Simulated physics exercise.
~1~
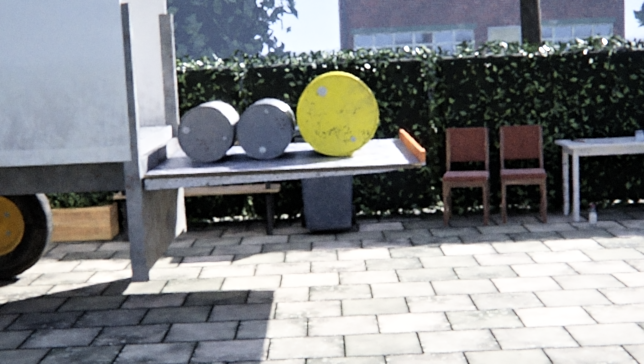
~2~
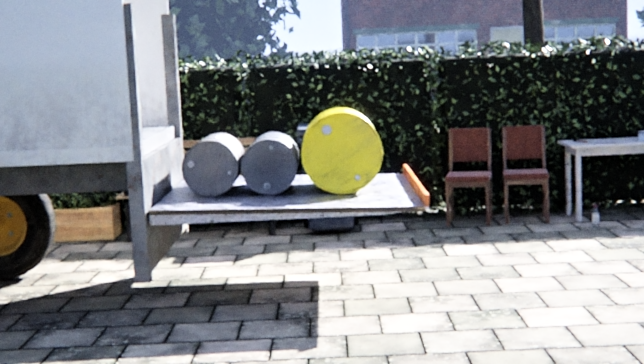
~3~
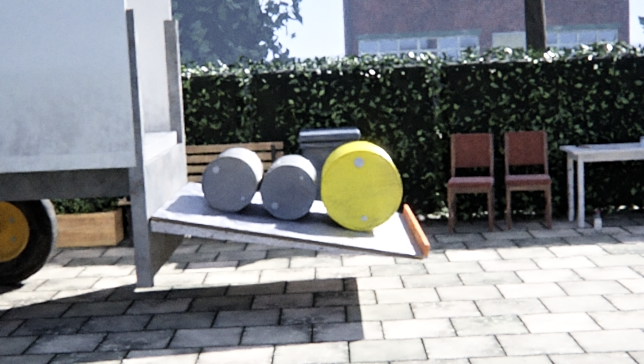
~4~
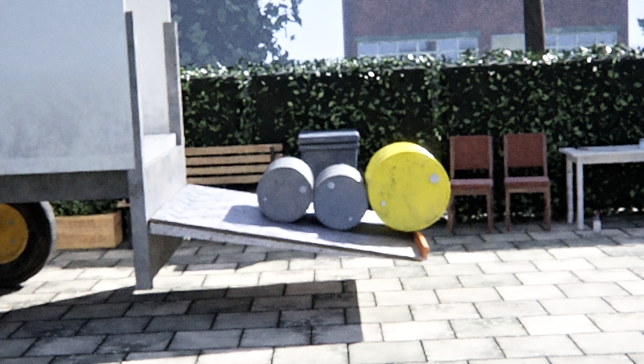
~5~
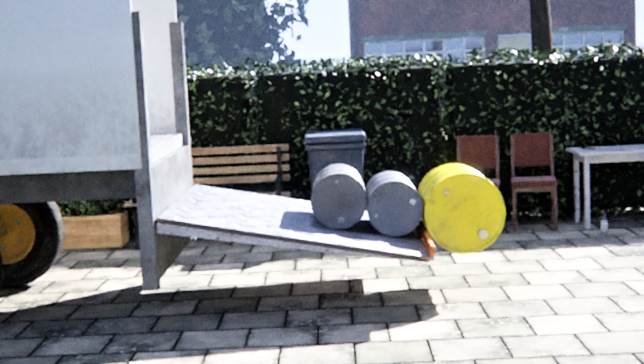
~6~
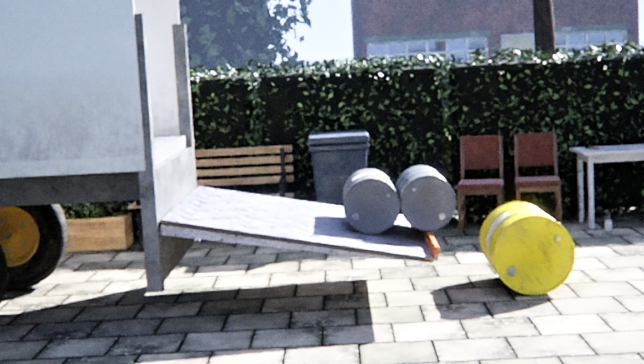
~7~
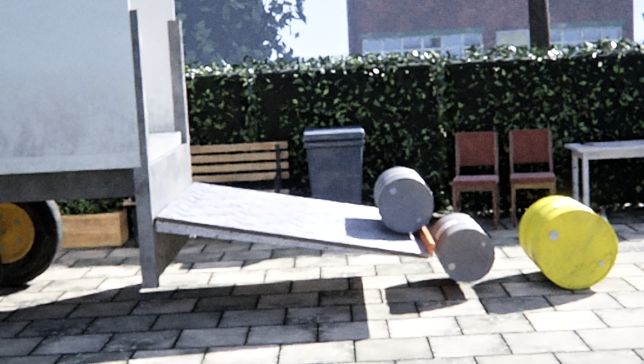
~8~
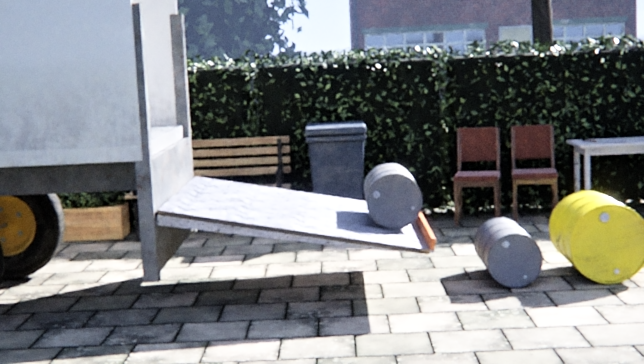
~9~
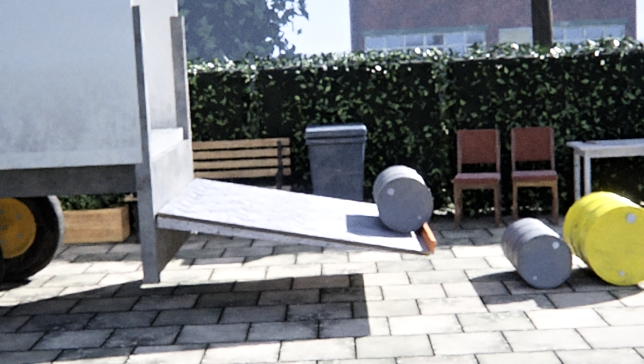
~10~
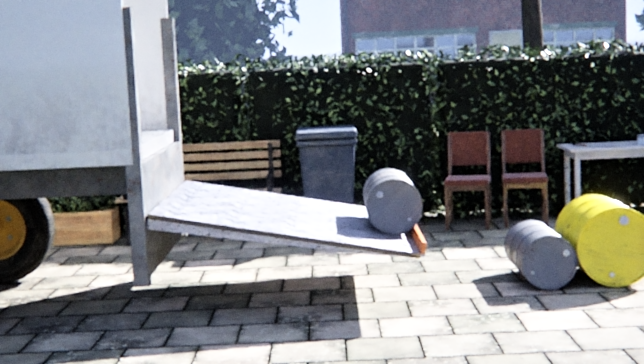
A yellow drum and two smaller grey ones sat on a lorry's tail-lift as it sank and tilted, then rolled right; the yellow one went over the edge first, one grey followed, and the last grey stayed against the stop.
